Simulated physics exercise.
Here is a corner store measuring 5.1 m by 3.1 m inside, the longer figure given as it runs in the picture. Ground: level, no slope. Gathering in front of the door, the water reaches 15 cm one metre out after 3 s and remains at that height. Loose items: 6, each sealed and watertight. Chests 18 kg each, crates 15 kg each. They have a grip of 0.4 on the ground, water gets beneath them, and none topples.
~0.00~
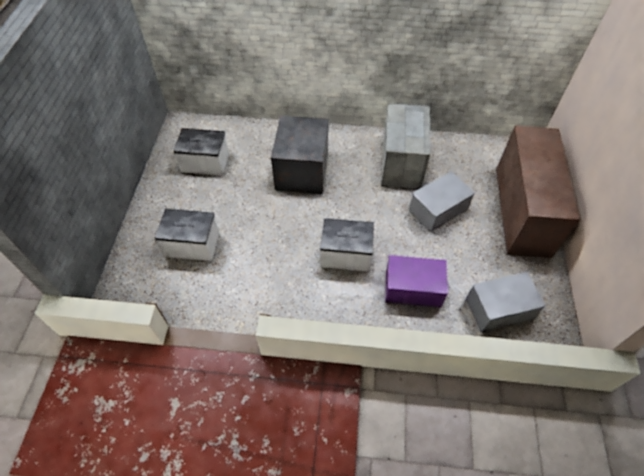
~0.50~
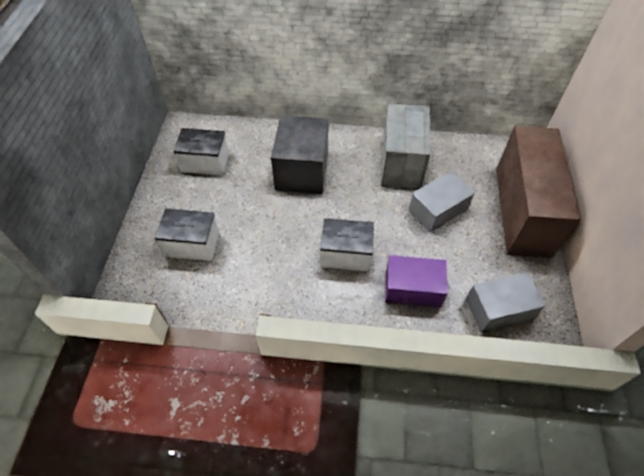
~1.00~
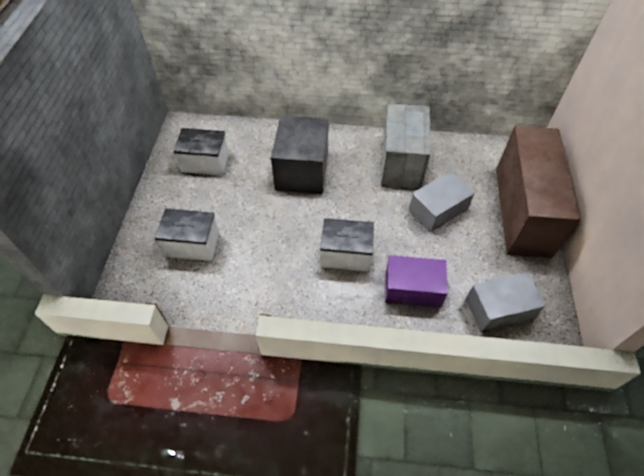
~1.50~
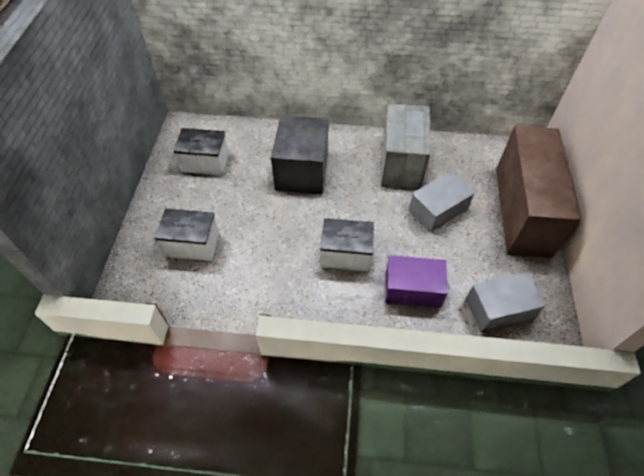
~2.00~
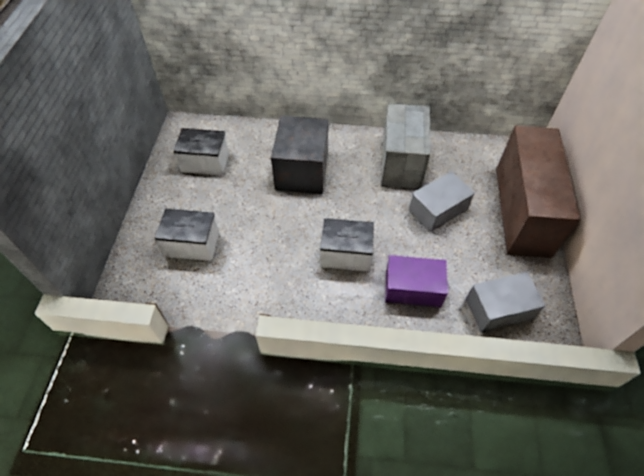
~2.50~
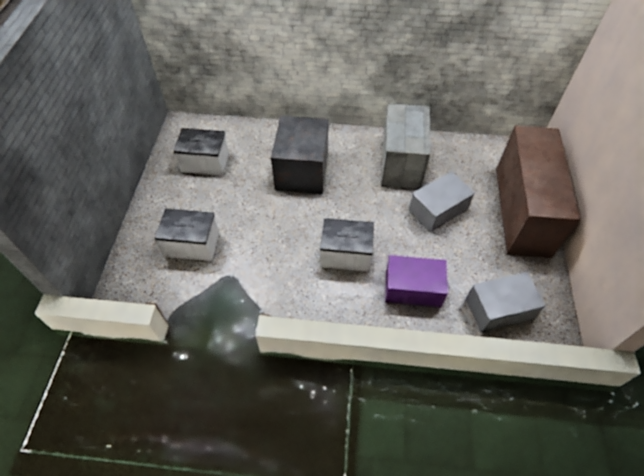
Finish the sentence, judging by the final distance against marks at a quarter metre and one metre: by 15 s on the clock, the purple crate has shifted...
It has shifted less than a quarter metre.
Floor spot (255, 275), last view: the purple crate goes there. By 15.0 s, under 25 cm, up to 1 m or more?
Well, it gets shoved far.
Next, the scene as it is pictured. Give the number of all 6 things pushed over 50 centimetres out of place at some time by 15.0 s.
The tally stands at 3.
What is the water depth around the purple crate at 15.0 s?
Roughly 6 cm deep.
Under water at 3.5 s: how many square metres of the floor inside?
2.5 m2.
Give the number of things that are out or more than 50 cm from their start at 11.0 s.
I get 1.
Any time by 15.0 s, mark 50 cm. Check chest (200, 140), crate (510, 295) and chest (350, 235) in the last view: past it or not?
Going one by one, I get above, within and within.
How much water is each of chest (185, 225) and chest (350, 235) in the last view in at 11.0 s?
Depth approx. 7 cm / 5 cm.
After 3.5 s the purple crate is near (418, 274), 0.0 m from its start, aground; 0 afloat.
After 6.8 s the purple crate is near (418, 274), 0.0 m from its start, aground; 0 afloat.
After 11.0 s the purple crate is near (418, 274), 0.0 m from its start, aground; 0 afloat.
After 15.0 s the purple crate is near (418, 274), 0.0 m from its start, aground; 4 afloat.
